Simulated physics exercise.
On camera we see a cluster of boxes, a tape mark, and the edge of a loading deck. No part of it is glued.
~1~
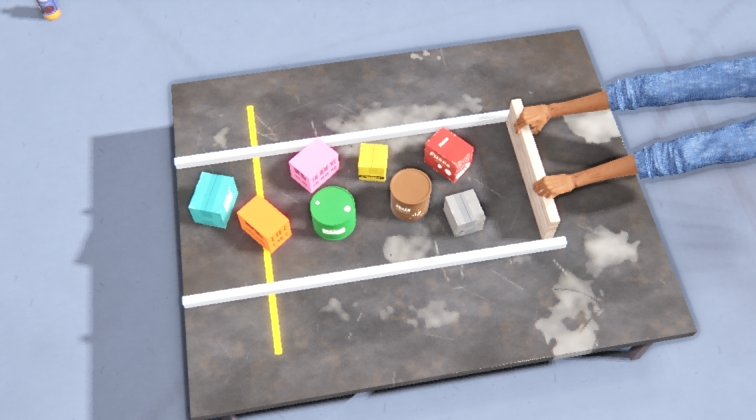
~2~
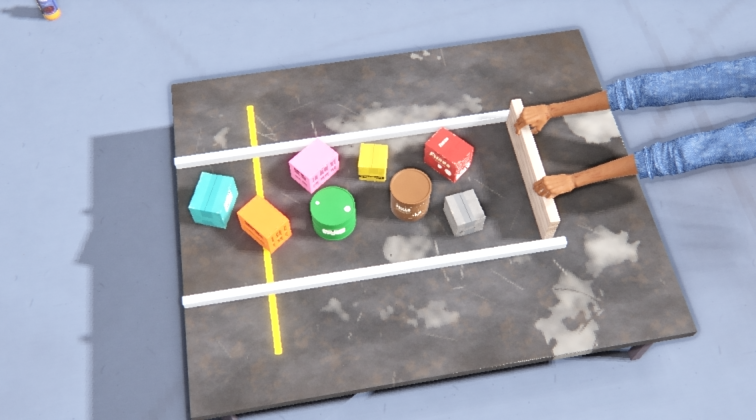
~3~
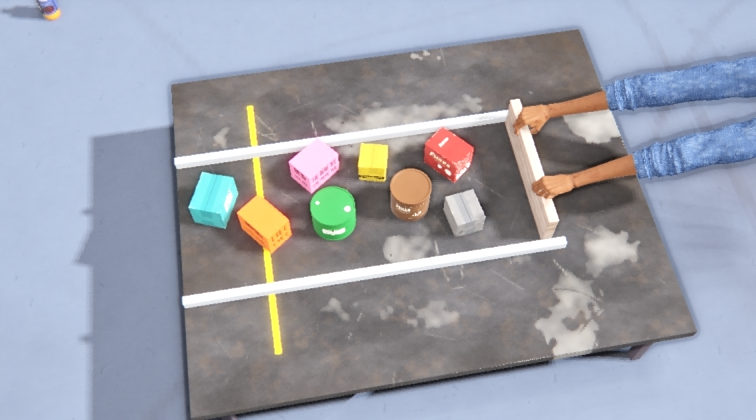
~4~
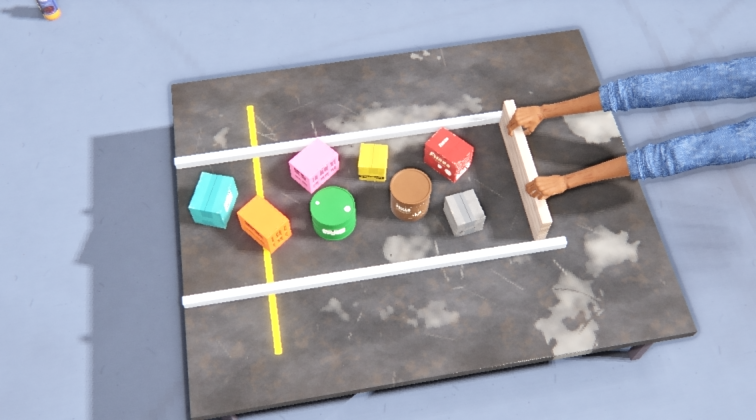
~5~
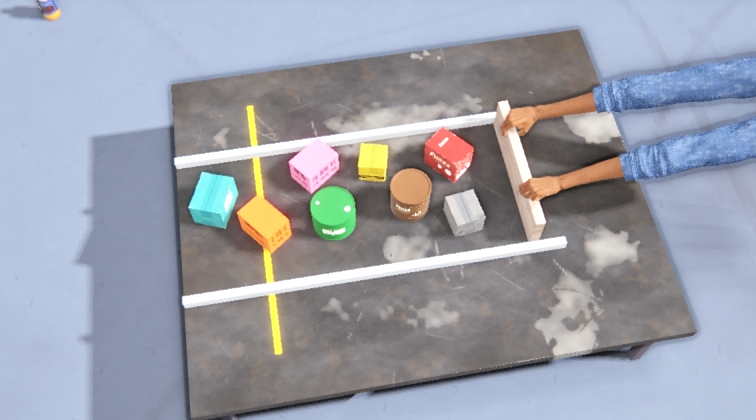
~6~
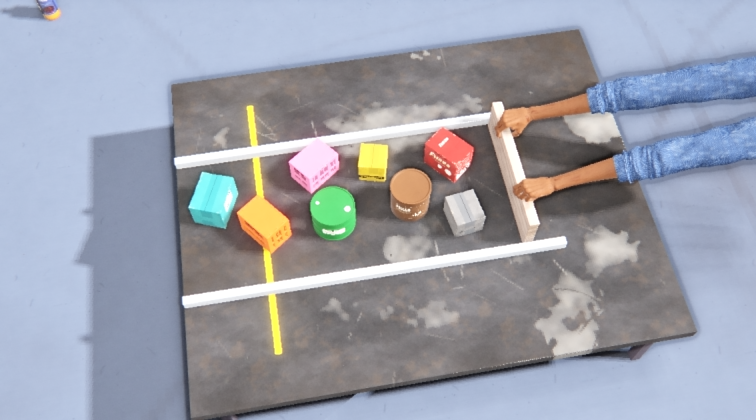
In this clip, two hands at the right of a dark tabletop slide a pale plank slightly left between two white rails, while the colourful boxes and round containers in front of it, near a yellow tape line, stay still.
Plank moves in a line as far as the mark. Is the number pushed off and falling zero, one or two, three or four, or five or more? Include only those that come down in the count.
It is one or two.
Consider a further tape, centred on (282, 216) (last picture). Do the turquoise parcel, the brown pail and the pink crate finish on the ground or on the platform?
The turquoise parcel goes over, the brown pail stays on, the pink crate does not fall.
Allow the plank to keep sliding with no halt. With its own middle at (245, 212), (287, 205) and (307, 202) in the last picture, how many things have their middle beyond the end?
First 3, then 1, then 0.
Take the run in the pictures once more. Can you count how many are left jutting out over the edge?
2 is the number.
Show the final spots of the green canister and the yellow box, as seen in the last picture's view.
The first comes to rest at (212, 245), and the second at (217, 187).
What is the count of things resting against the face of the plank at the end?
It's 3 of them.
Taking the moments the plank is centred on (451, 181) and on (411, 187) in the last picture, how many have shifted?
The first count is 3, and then it's 4.
Early on, none off yet; turquoise parcel at rest near (214, 200); orange crate at rest near (265, 224); pink crate at rest near (314, 166).
Finally, the number that fall off is one or two; lost, turquoise parcel.
